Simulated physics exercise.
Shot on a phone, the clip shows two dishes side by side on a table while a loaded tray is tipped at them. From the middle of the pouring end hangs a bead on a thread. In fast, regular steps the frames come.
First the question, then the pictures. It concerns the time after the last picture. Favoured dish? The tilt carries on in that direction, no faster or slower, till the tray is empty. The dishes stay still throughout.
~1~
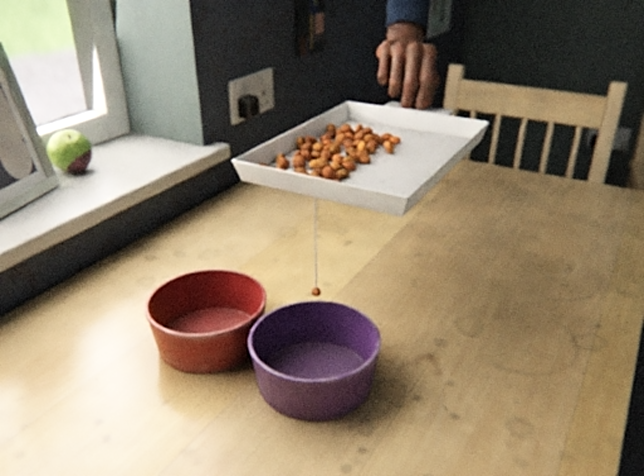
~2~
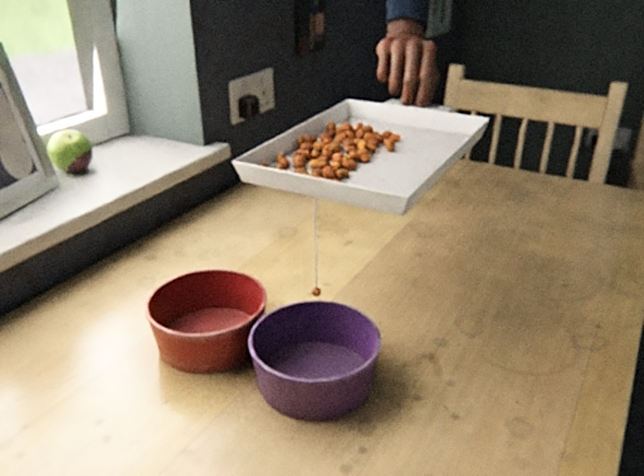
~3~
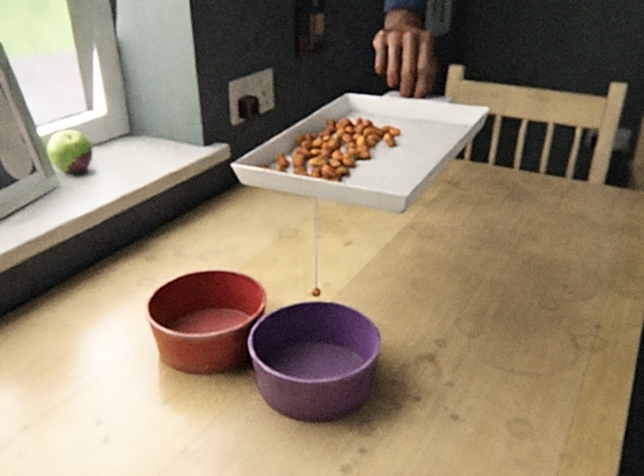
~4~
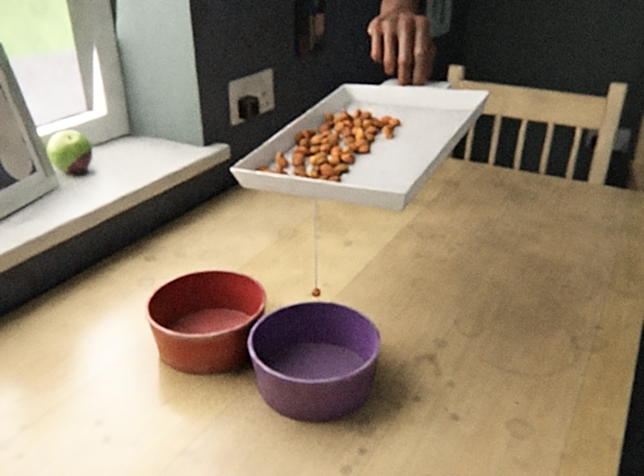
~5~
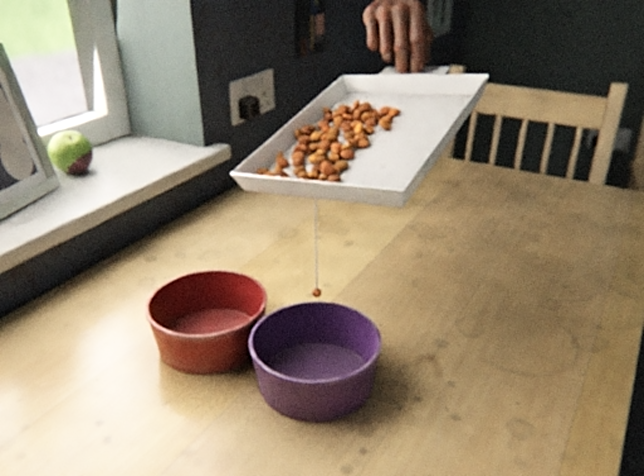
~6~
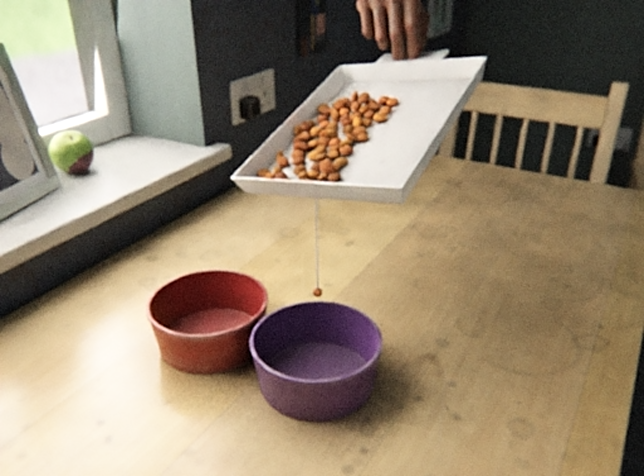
The left-side dish receives more.
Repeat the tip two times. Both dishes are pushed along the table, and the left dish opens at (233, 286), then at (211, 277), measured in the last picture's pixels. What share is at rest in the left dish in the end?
90 %, then 60 %.
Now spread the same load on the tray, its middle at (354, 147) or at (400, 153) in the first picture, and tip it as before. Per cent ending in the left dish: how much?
Close to 80 per cent, followed by close to 80 per cent.
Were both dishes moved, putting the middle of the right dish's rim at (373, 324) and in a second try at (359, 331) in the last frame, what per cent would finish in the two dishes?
You'd get about 100 per cent first and about 100 per cent second.
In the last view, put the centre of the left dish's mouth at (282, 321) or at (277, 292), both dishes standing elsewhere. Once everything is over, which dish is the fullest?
At the first spot the left-side one comes out ahead, at the second spot the left-side one.
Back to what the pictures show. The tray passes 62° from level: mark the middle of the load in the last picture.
Roughly (285, 145).
Just after the last frame, tray tipped steeply; every one on the tray.
A moment on, tray tipped right over; roughly a quarter on the tray; roughly half in the left dish; roughly a quarter in the air.
Further on, tray tipped past a quarter turn; just a few in the right dish; the larger part in the left dish; roughly a quarter outside both.
When it is over, tray tipped past a quarter turn; just a few in the right dish; the larger part in the left dish; roughly a quarter outside both.
